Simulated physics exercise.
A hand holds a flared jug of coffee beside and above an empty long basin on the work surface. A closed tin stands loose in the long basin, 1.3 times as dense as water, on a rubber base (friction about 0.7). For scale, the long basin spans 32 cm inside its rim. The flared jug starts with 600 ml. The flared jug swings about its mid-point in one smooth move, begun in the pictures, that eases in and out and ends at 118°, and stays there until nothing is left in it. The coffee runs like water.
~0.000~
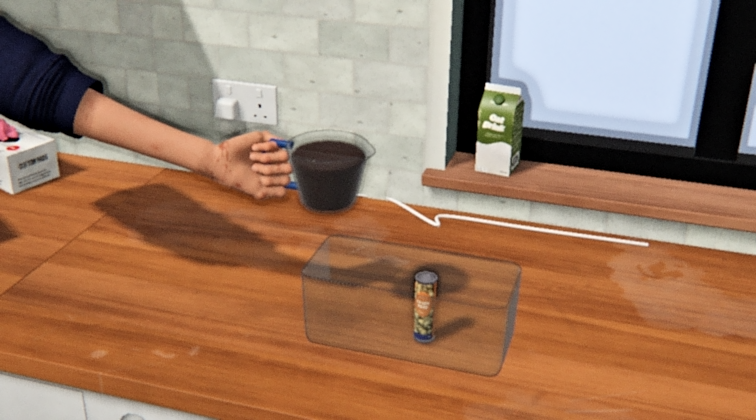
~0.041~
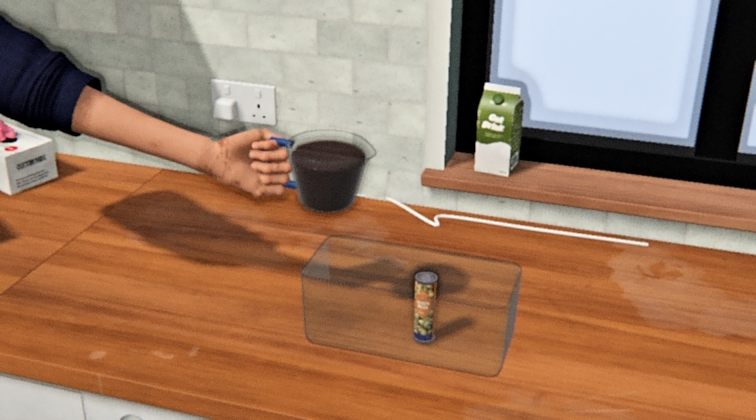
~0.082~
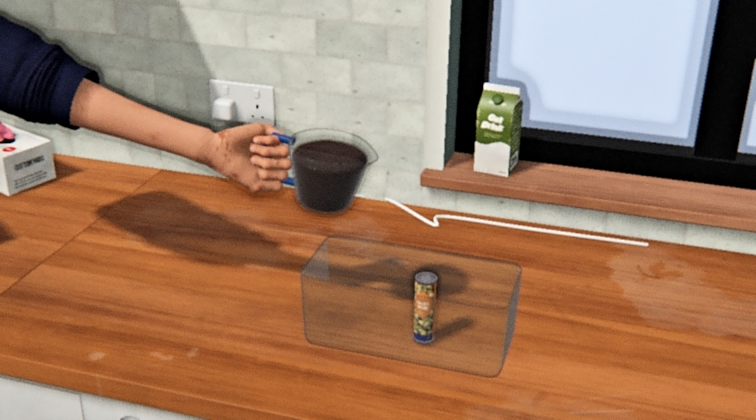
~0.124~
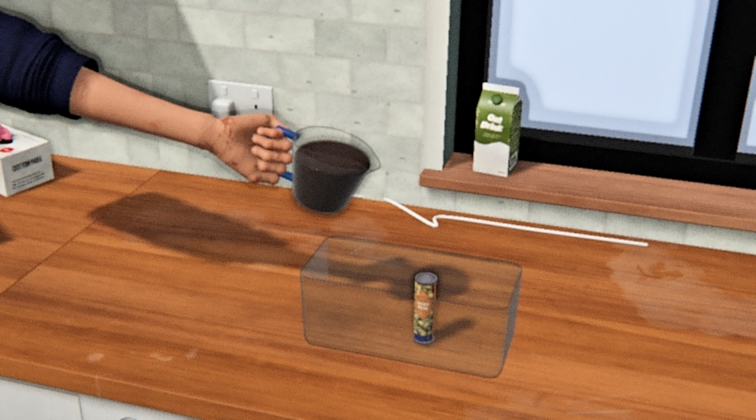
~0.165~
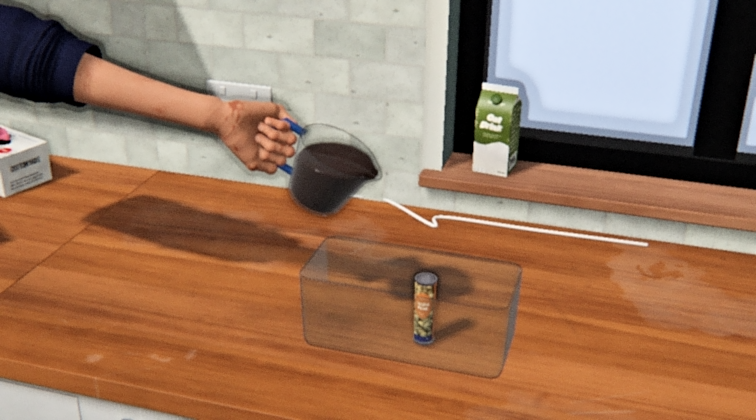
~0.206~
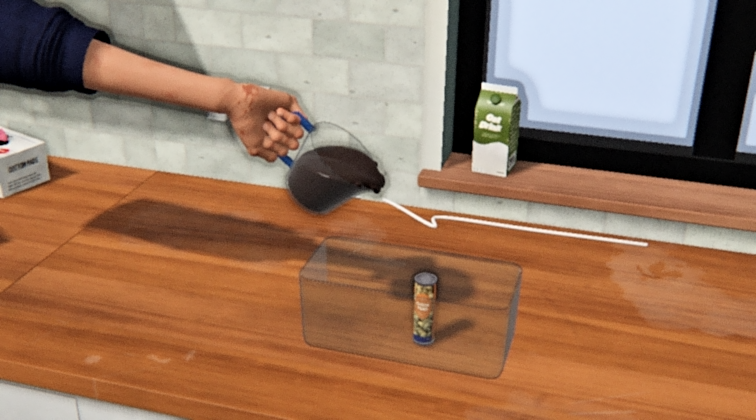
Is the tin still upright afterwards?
The tin goes over.
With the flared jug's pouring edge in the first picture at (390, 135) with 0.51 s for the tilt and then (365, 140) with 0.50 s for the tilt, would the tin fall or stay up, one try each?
First it topples; then it stays up.
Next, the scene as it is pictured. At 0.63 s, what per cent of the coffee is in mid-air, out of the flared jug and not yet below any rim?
Some 5 per cent.
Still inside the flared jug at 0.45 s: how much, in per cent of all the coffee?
Some 20 per cent.
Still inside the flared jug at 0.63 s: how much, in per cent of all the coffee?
Near 0 in a hundred.
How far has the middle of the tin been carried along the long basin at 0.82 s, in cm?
About 4 cm.
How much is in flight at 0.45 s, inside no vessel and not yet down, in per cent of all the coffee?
Some 30 per cent.
Then, 0.45 s in, the tilt is 113° and 20 per cent is still to pour; the tin stands where it began.
Then, 0.63 s in, the tilt is 118° and 0 per cent is still to pour; the tin leans 12°.
Then, 0.82 s in, the tilt is 118° and 0 per cent is still to pour; the tin leans 29°.
Then, 1.02 s in, the tilt is 118° and 0 per cent is still to pour; the tin lies on its side.
Finally, the tin lies on its side.
